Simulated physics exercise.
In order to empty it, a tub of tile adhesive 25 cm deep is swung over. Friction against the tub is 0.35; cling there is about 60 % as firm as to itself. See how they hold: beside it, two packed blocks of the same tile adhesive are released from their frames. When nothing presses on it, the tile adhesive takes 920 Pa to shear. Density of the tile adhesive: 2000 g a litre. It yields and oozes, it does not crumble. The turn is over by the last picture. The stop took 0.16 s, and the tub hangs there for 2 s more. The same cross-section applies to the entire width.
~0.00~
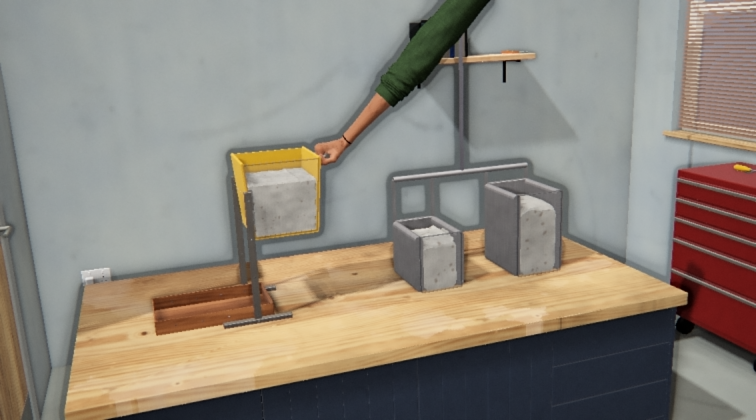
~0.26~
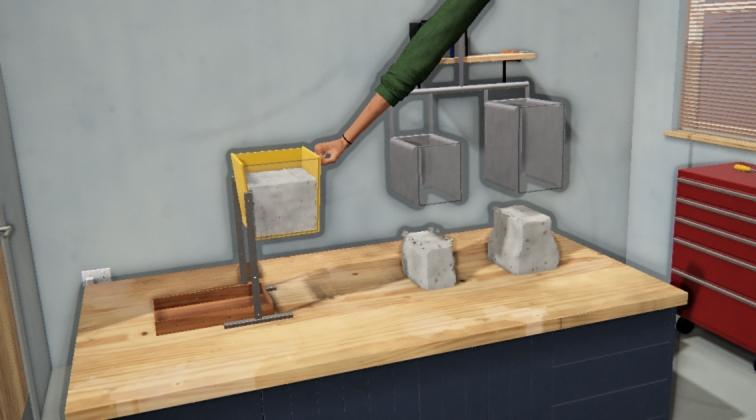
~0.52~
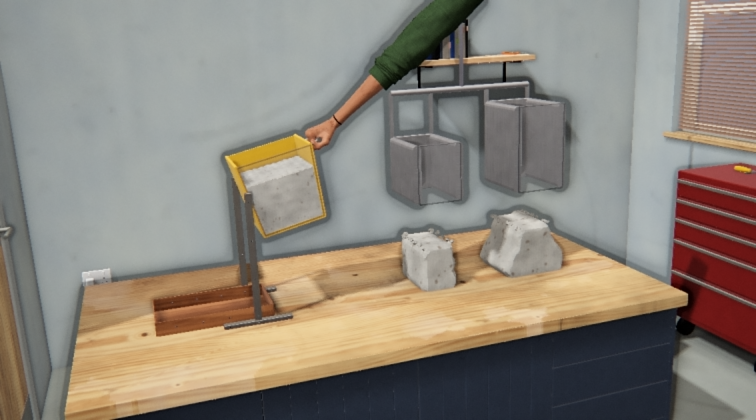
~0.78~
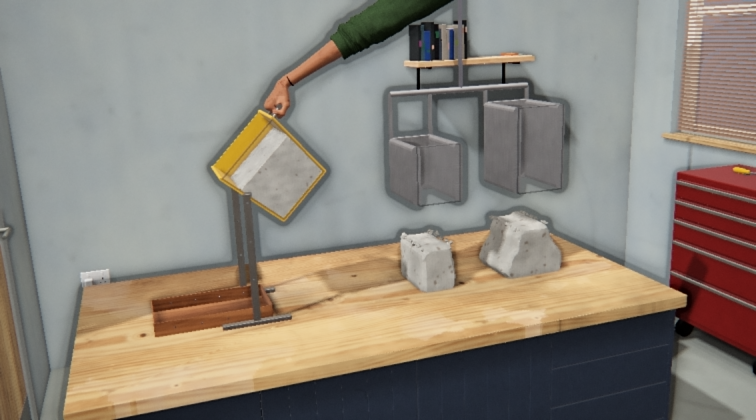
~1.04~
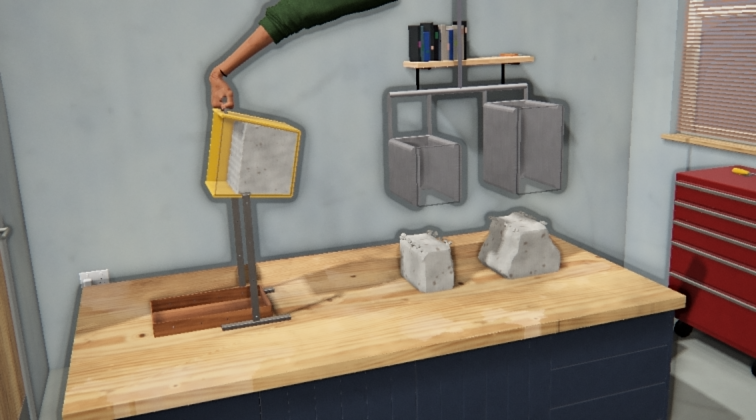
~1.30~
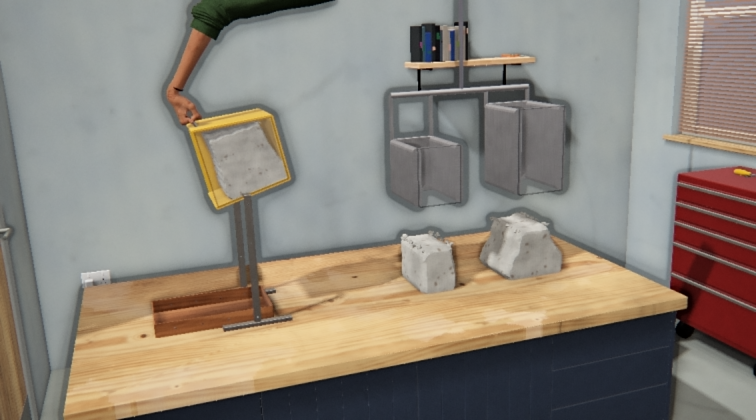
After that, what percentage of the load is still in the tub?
Roughly 41 %.
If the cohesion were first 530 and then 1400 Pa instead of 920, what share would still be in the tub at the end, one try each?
35 in a hundred, followed by 40 in a hundred.
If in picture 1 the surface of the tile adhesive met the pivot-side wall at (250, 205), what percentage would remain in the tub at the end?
I'd put it close to 45 in a hundred.
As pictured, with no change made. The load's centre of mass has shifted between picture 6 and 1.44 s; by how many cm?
I'd estimate roughly 6 centimetres.
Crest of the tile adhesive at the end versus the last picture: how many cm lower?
Roughly 13 cm.
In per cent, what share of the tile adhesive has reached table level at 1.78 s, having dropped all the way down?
0 per cent.
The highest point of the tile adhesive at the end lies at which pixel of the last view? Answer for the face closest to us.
Around (256, 163).
By 1.44 s, the tub is at 102 degrees and holds 92 %.
By 1.61 s, the tub is at 102 degrees and holds 58 %.
By 1.78 s, the tub is at 102 degrees and holds 41 %.
By 1.95 s, the tub is at 102 degrees and holds 41 %.
By 3.30 s, at the end, the tub is at 102 degrees and holds 41 %.
